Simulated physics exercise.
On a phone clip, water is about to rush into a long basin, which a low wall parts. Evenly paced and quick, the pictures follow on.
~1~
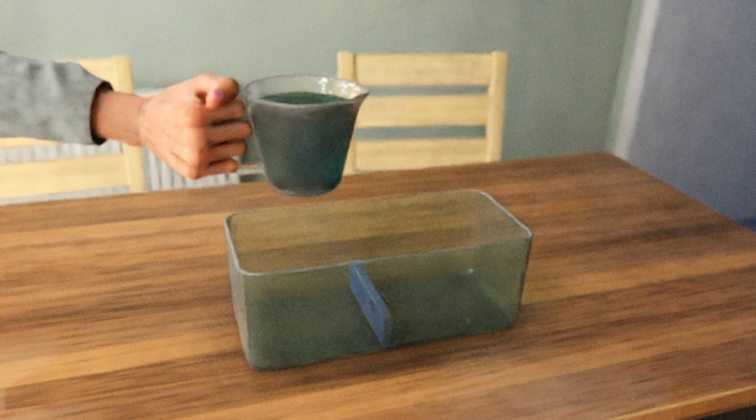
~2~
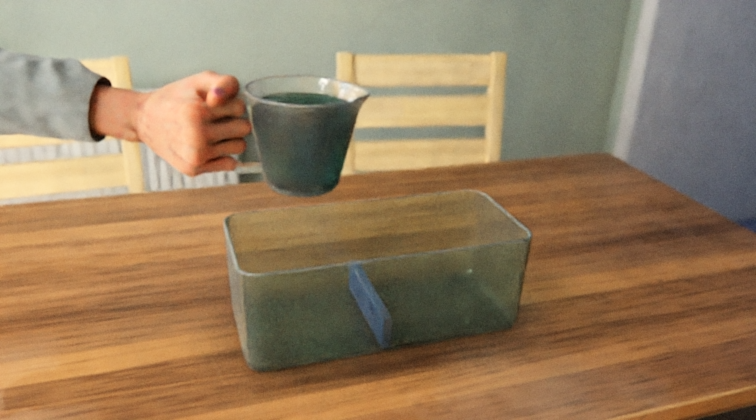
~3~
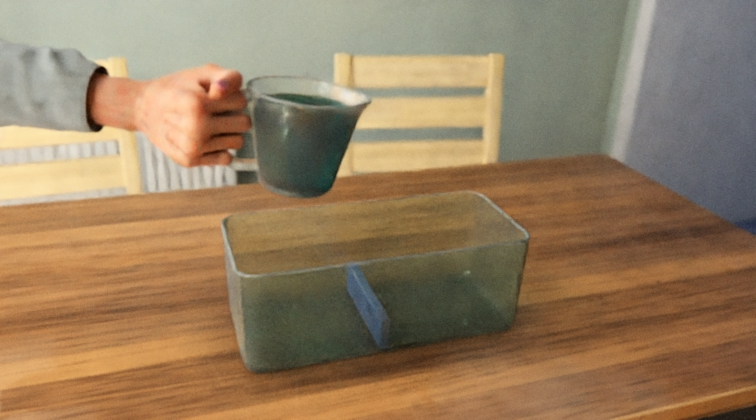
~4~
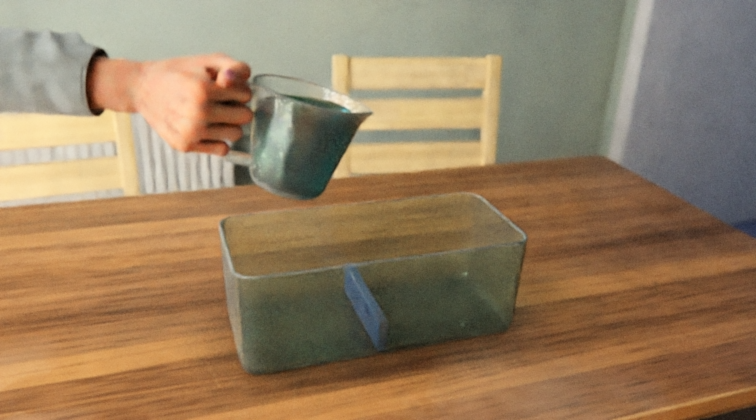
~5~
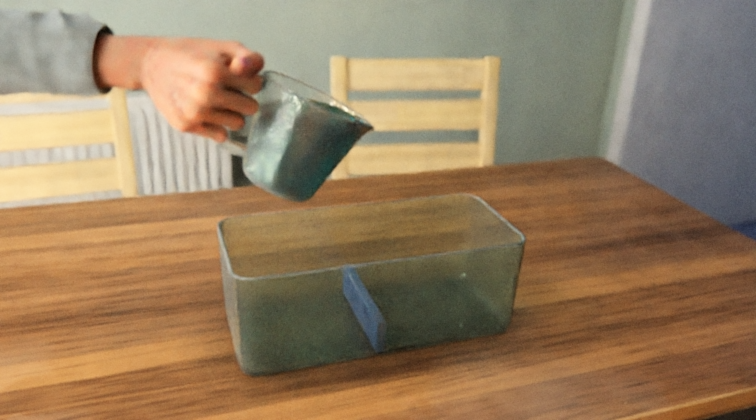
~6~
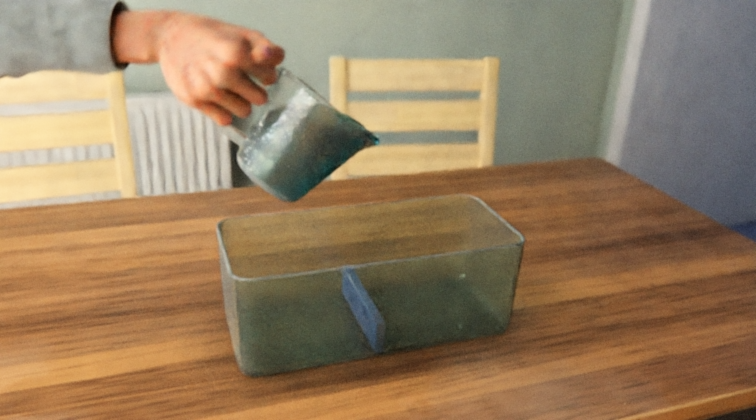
A hand in a grey sleeve holds a clear jug of dark teal water at the upper left, above a brown wooden table seen from slightly above, with pale chairs behind. On the table sits a long, clear greenish basin with a low blue wall across its middle. The hand tilts the jug rightward, slowly then faster, bringing water to its lip, while the view drifts very slightly.
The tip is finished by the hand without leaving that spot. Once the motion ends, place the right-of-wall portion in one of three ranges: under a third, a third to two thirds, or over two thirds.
Well, the amount right of the wall passes two thirds.
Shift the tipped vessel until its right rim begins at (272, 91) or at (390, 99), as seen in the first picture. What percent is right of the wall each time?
Estimate, first then second: 15 per cent and 90 per cent.
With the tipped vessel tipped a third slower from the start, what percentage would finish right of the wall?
Near 85 %.
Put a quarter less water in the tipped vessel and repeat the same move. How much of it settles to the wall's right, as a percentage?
It comes to near 70 per cent.
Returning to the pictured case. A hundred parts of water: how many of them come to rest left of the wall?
Close to 25 in a hundred.
A moment on, the tilt is 111° and 26 per cent is still to pour, 3 is left of the wall and 51 right of it.
Next, the tilt is 117° and 1 per cent is still to pour, 21 is left of the wall and 74 right of it.
Then the tilt is 117° and 0 per cent is still to pour, 24 is left of the wall and 74 right of it.
Later the tilt is 117° and 0 per cent is still to pour, 24 is left of the wall and 74 right of it.
Finally, 24 per cent lies left of the wall, 74 right of it and 2 outside.
